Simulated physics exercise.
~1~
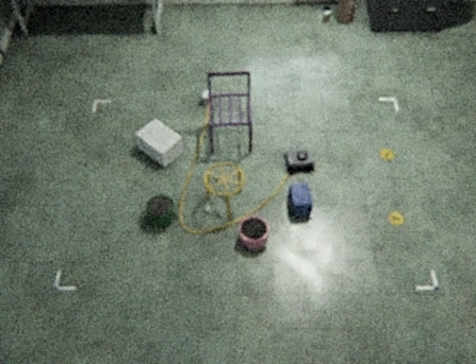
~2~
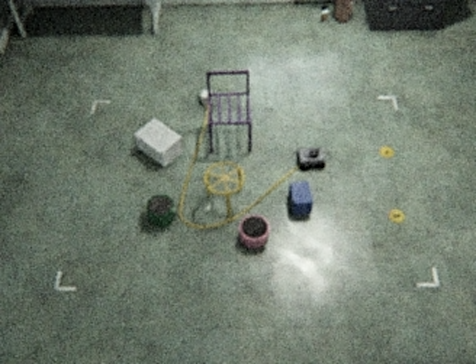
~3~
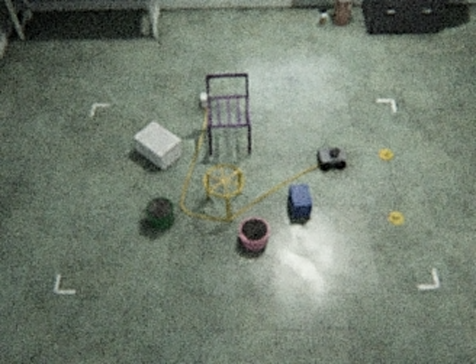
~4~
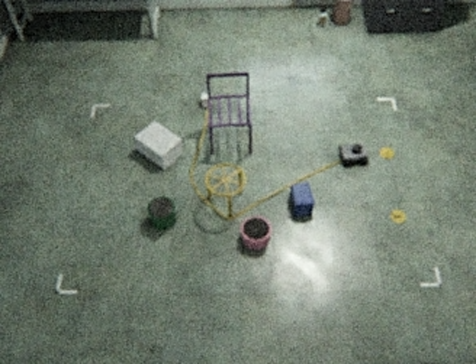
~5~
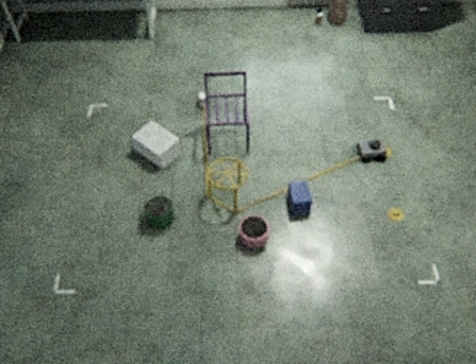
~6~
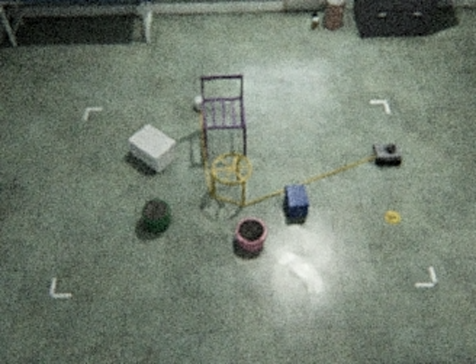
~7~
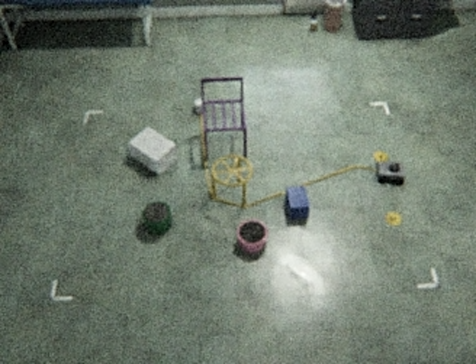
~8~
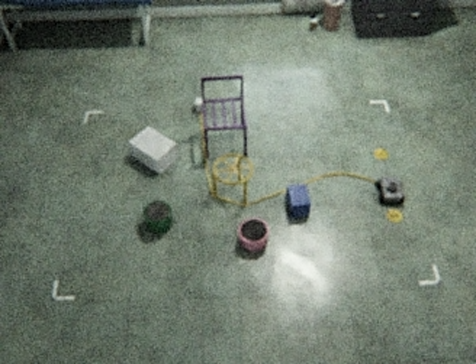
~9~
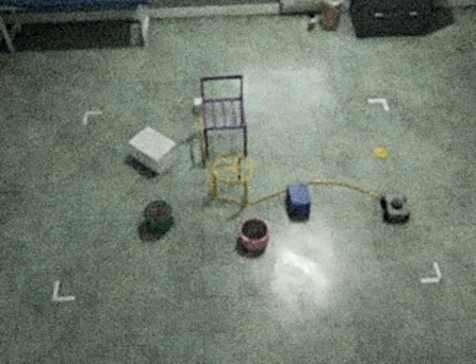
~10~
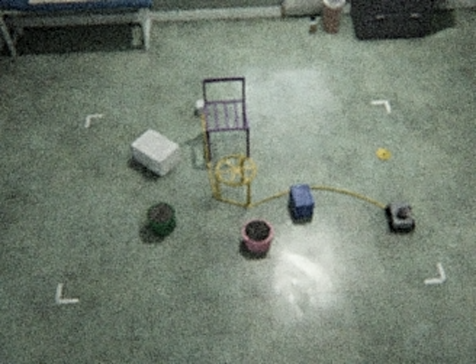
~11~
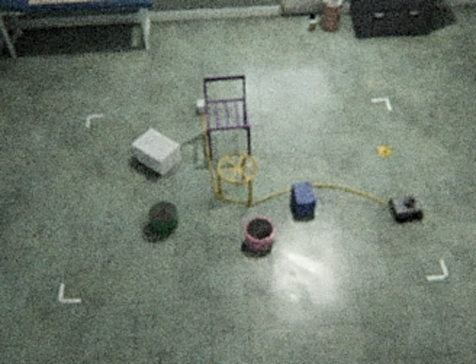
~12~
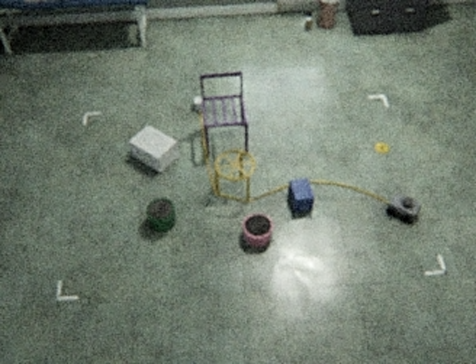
A small dark cart trailing a yellow lead rolls right, turns down and stops, shifting the stool slightly.
